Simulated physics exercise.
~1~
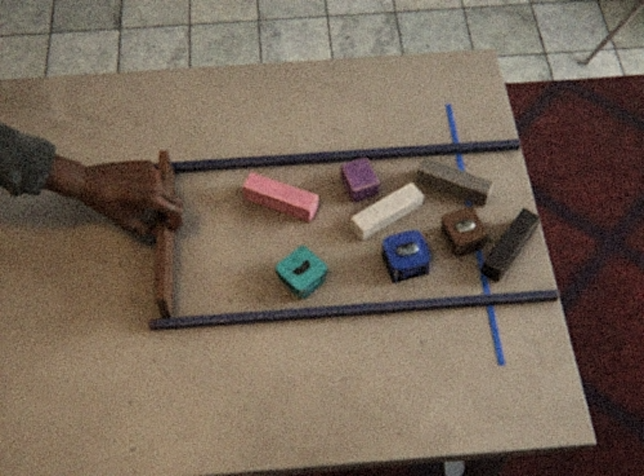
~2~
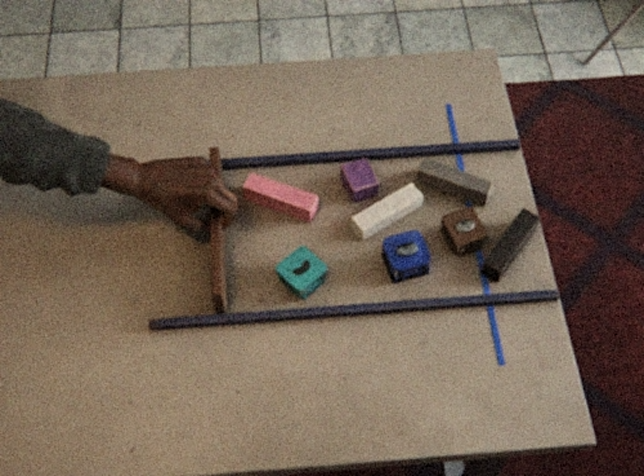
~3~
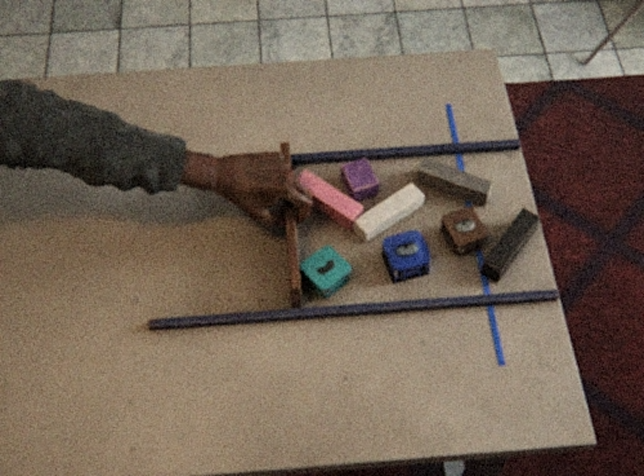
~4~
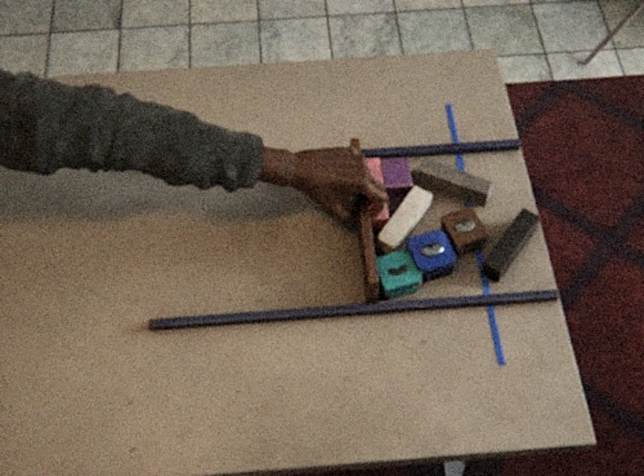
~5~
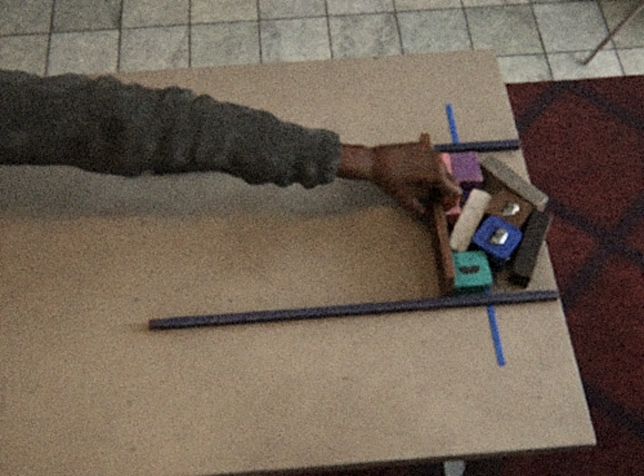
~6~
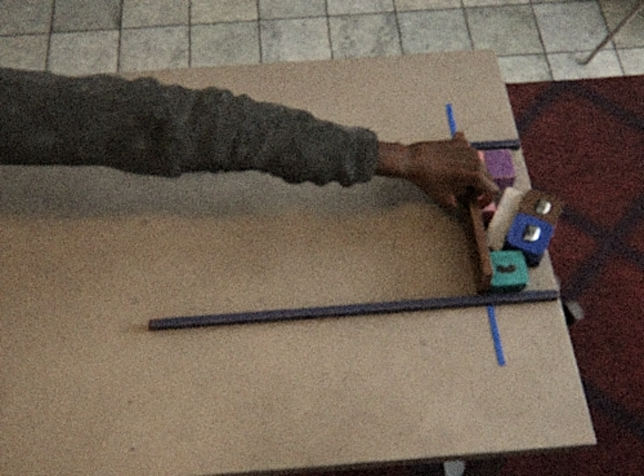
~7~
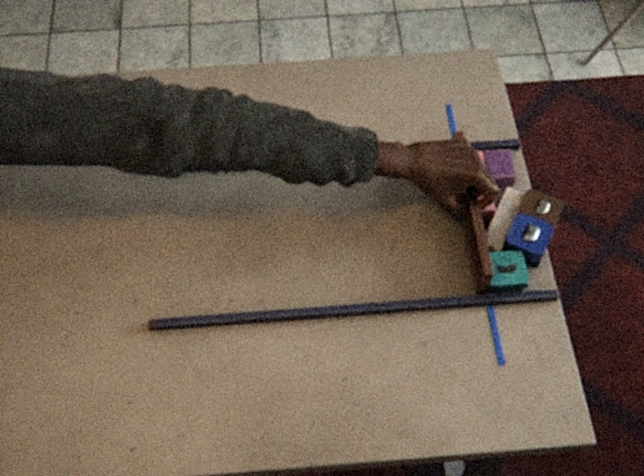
A hand slides a wooden board right, pushing blocks until two bars drop off the table.
